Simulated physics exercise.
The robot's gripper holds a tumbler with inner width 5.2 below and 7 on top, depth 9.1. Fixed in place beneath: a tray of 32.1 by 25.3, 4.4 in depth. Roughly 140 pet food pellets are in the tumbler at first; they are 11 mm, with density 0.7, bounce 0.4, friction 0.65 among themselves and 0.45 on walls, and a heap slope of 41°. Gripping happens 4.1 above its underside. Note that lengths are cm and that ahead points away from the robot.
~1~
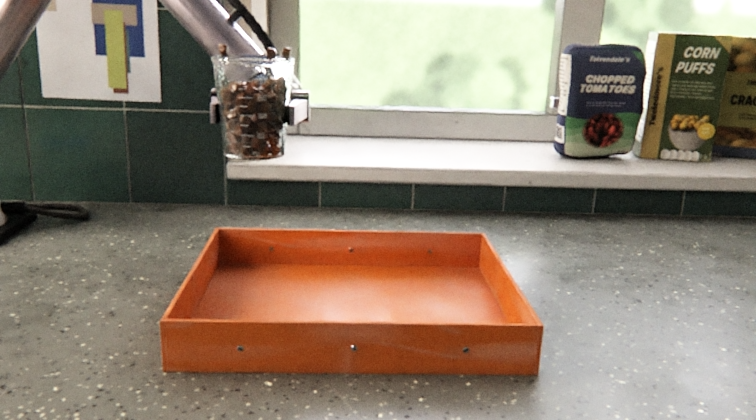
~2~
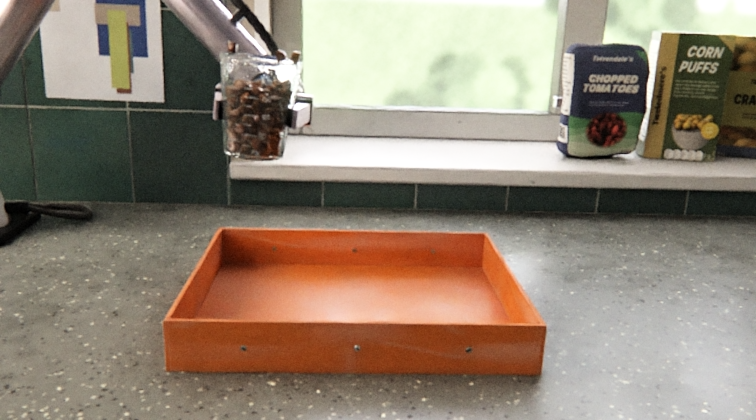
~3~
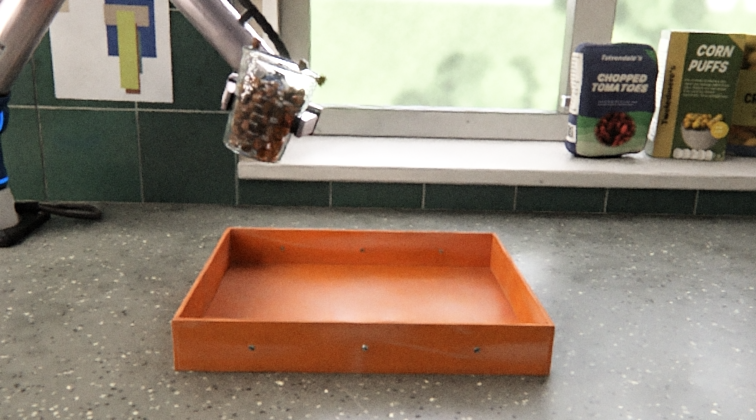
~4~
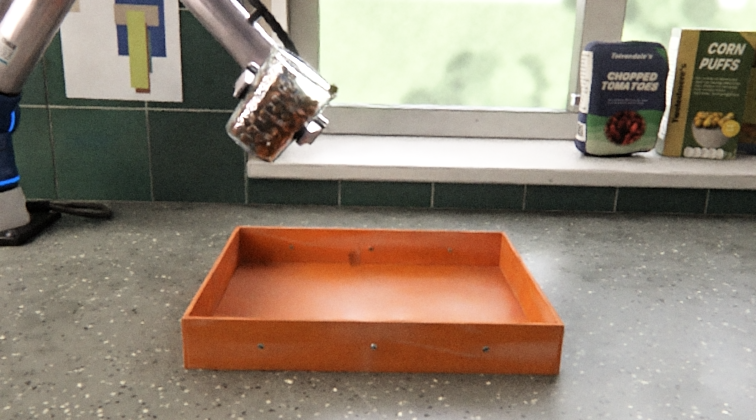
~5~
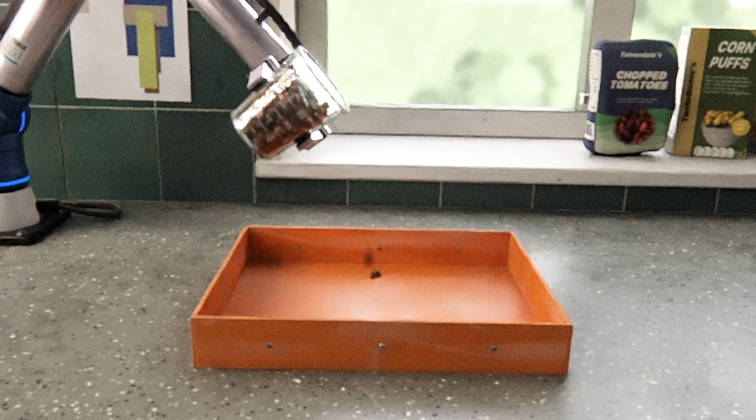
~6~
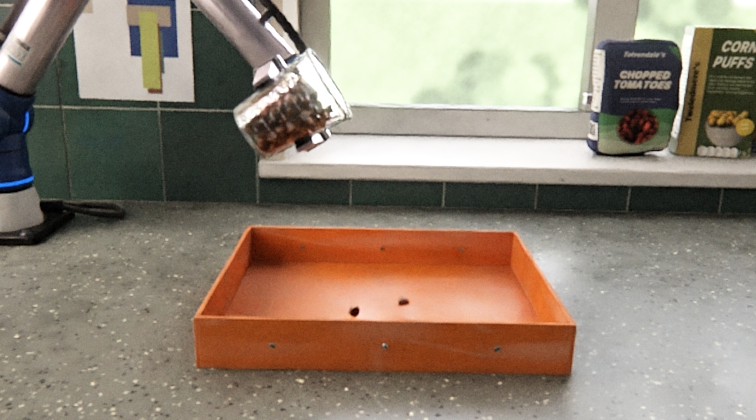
A robot arm tilts a clear tumbler of brown pellets, dropping two into an orange tray.
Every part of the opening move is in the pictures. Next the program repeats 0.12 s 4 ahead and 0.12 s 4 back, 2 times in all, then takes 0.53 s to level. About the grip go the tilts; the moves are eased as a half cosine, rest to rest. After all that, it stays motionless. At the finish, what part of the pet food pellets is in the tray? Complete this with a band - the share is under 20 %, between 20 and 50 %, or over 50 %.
The share is under 20 %.
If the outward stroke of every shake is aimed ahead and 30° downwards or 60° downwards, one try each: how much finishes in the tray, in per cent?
Roughly 5 per cent, then 0 per cent.
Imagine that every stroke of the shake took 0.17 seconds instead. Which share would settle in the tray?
In that case around 5 per cent.
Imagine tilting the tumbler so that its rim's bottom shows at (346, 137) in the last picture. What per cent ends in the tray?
Result: Approximately 55 %.
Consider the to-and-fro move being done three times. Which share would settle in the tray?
That share would be near 15 percent.
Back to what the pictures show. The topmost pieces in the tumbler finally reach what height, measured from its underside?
9.0 cm.
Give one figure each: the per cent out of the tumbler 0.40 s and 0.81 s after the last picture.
Around 10 % and around 15 %.
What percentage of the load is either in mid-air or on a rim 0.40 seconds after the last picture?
Around 2 percent of the load.
Then, 0.40 s after the last picture, tilted 57° forward, highest piece 23 above the table; 124 in the tumbler, 10 in the tray, 3 in flight or on a rim.
Then, 0.81 s after the last picture, tilted 18° forward, highest piece 24 above the table; 119 in the tumbler, 18 in the tray.
Then, 1.21 s after the last picture, level, highest piece 25 above the table; 119 in the tumbler, 18 in the tray.
Then, 2.26 s after the last picture, level, highest piece 25 above the table; 119 in the tumbler, 18 in the tray.
Final count, 119 in the tumbler, 18 in the tray. That is 13 % in the tray.
